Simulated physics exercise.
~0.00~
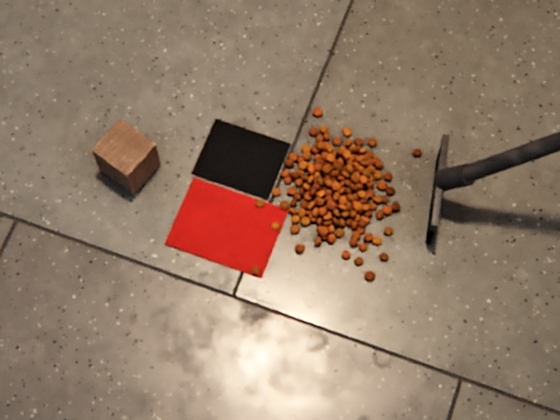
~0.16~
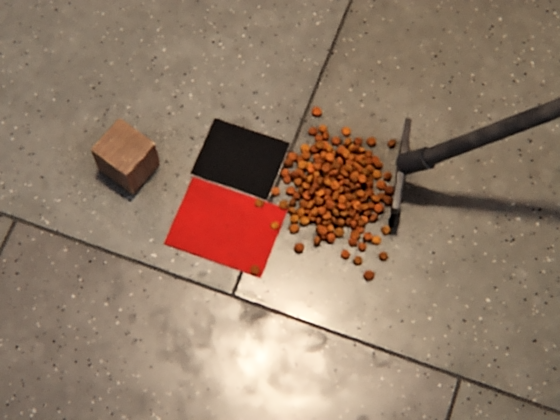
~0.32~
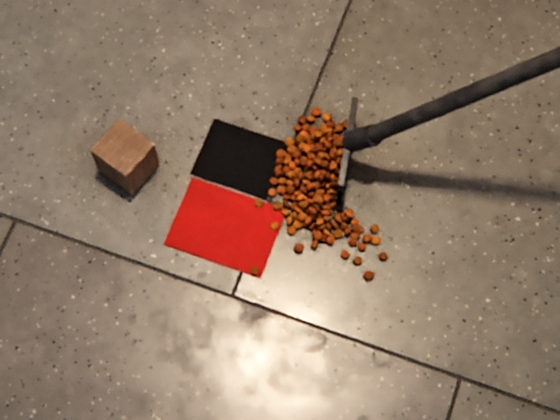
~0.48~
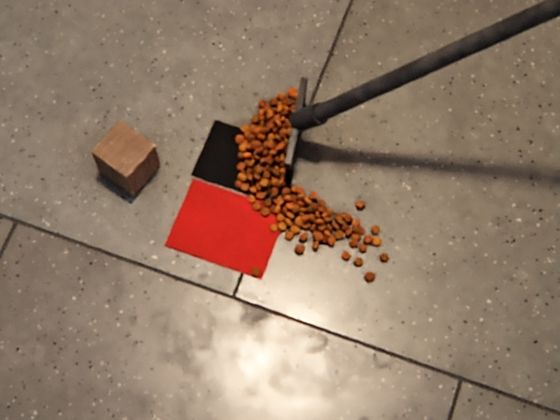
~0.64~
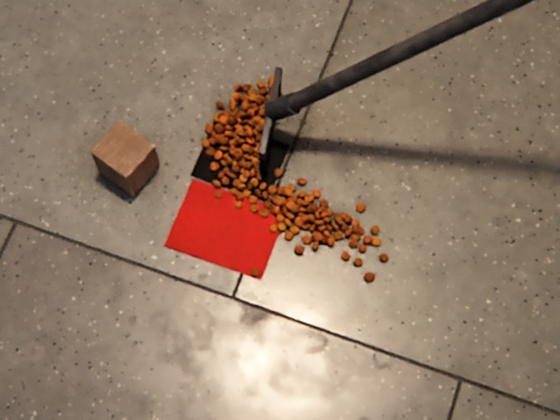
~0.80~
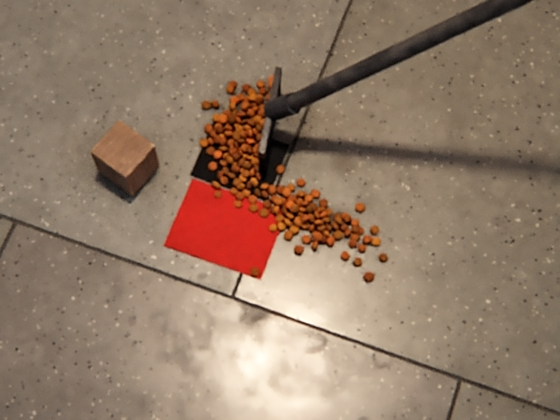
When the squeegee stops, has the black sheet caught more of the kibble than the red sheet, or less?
The black sheet has caught more, with a good share of the kibble lying across it. The red sheet has only a few pieces along its upper edge.
